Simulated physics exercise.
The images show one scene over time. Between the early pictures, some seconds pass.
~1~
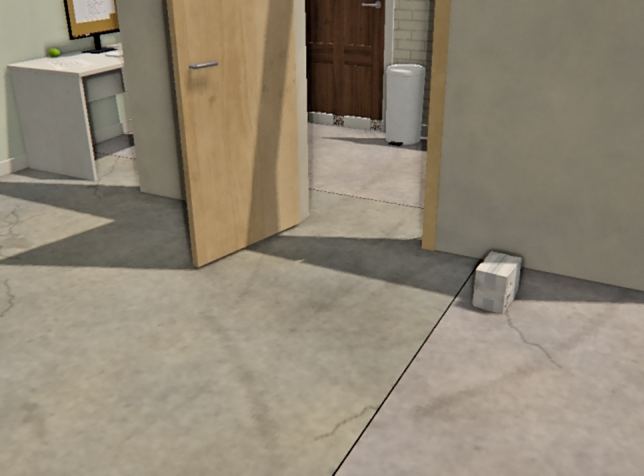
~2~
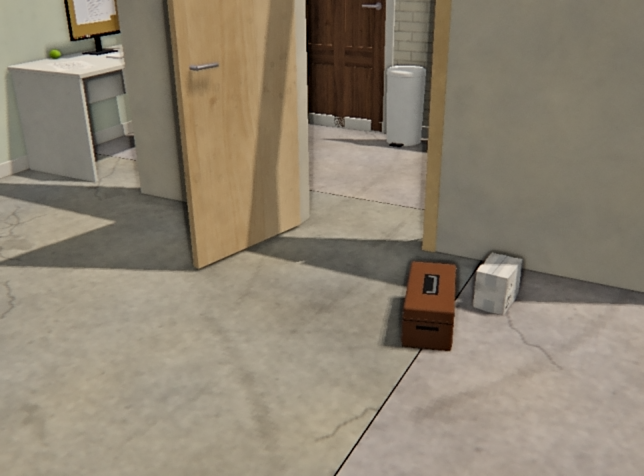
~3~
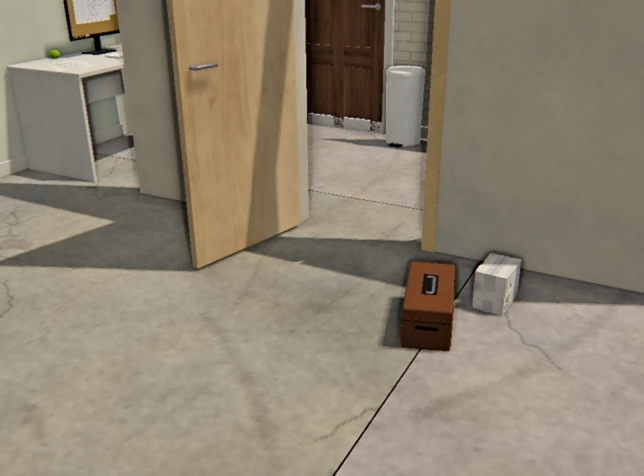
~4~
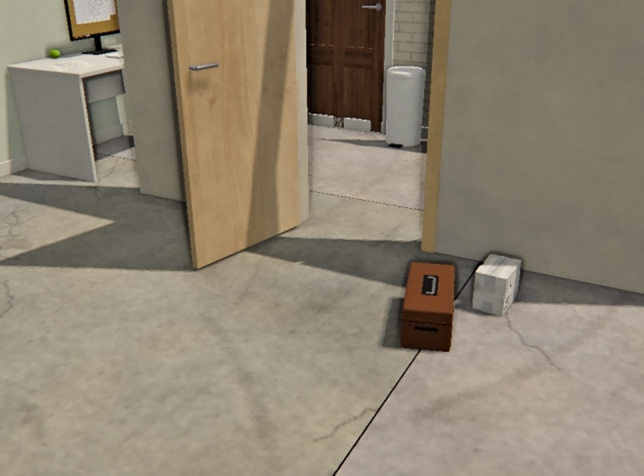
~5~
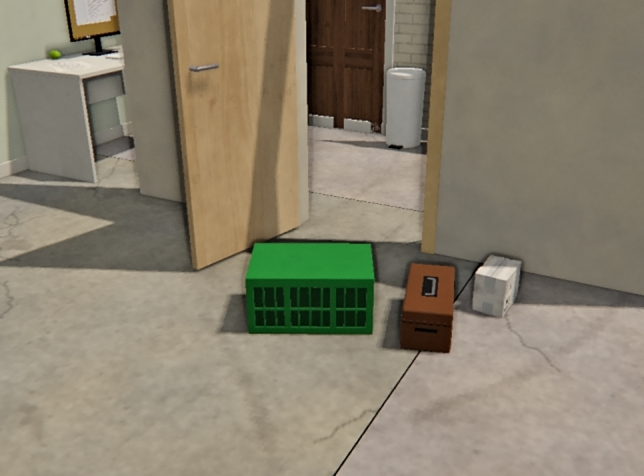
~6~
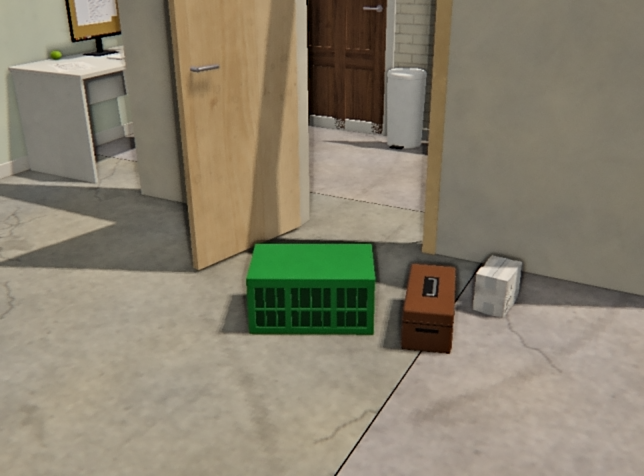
A room with a cracked concrete floor is seen from slightly above by a still camera, facing an open light-wood door and a doorway. A white desk with a screen stands at left, a white bin and dark brown door lie beyond, and a small white parcel sits at right. A brown toolbox appears beside the parcel, then a green chest appears to its left, while the door stays motionless.
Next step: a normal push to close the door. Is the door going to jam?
The door makes it to the frame.
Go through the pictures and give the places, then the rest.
Door wide open and still, in the first picture.
Door wide open and still; brown toolbox (430, 304); white parcel (498, 283), in the second picture.
Door wide open and still; brown toolbox (429, 304); white parcel (497, 284), in the third picture.
Door wide open and still; brown toolbox (429, 304); white parcel (497, 284), in the fourth picture.
Door wide open and still; brown toolbox (429, 306); white parcel (497, 286), in the fifth picture.
Door wide open and still; green chest (312, 288); brown toolbox (430, 306), in the sixth picture.
Then, 0.70 s past the last view, door at 82°.
Then, 1.20 s past the last view, door at 51°.
Then, 1.70 s past the last view, door at 16°.
Finally, door at 0°; all 3 still in place. Final places as the last picture's camera would see them, green chest near (312, 288).
